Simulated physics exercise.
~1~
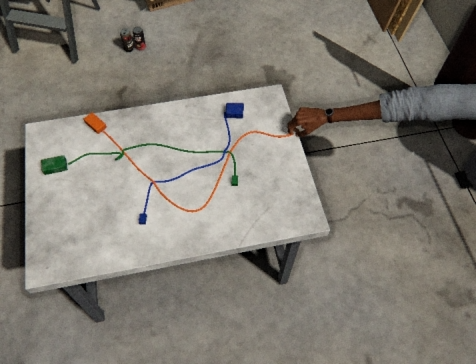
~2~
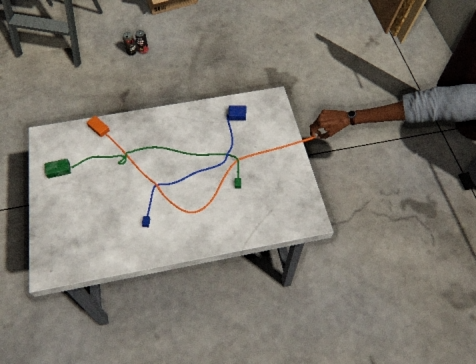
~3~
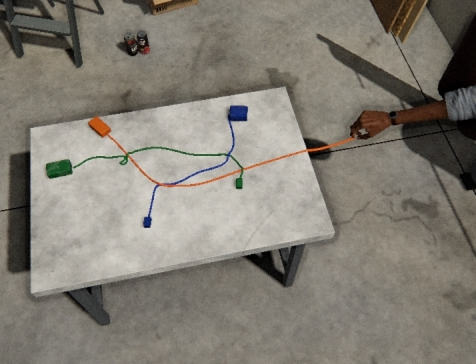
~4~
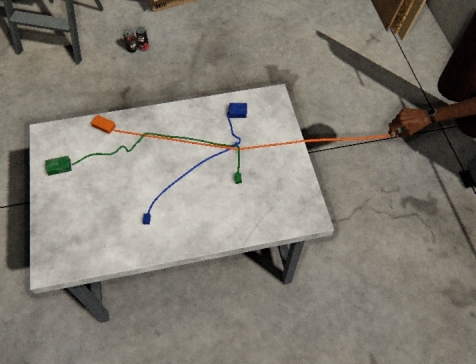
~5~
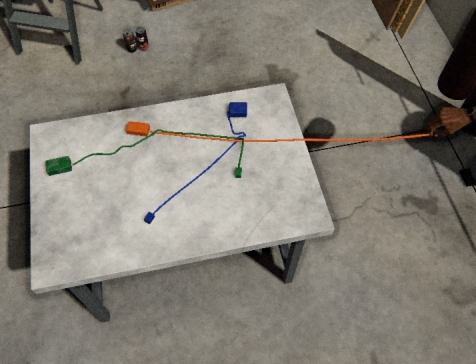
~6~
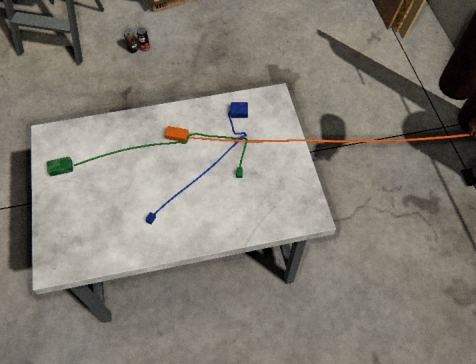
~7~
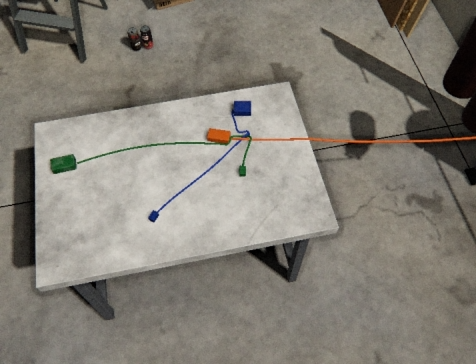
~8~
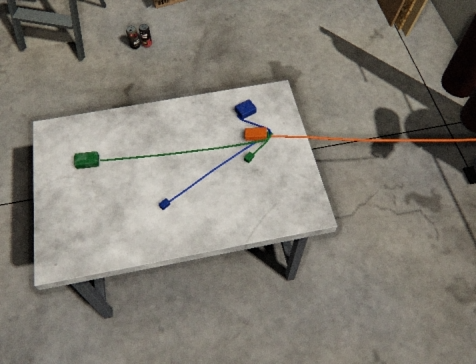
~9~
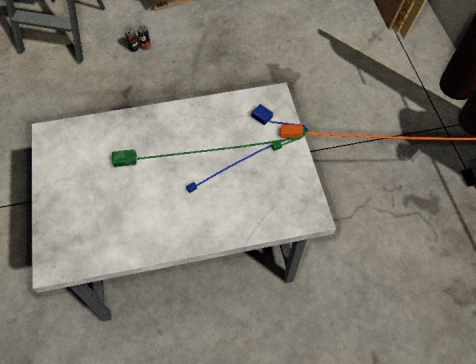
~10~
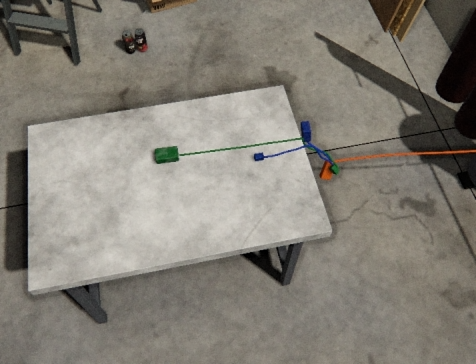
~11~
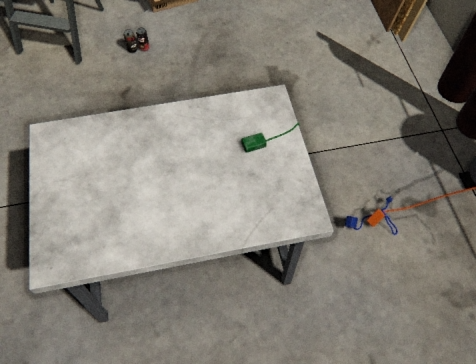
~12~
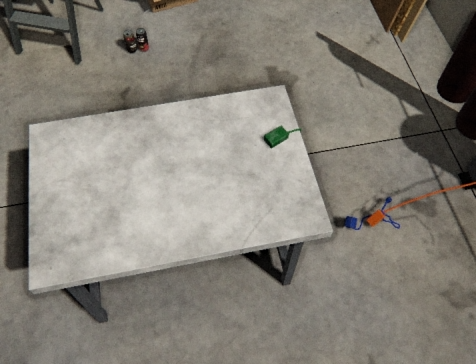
A hand pulls the orange lead rightward, dragging tangled chargers until only green remains on top.
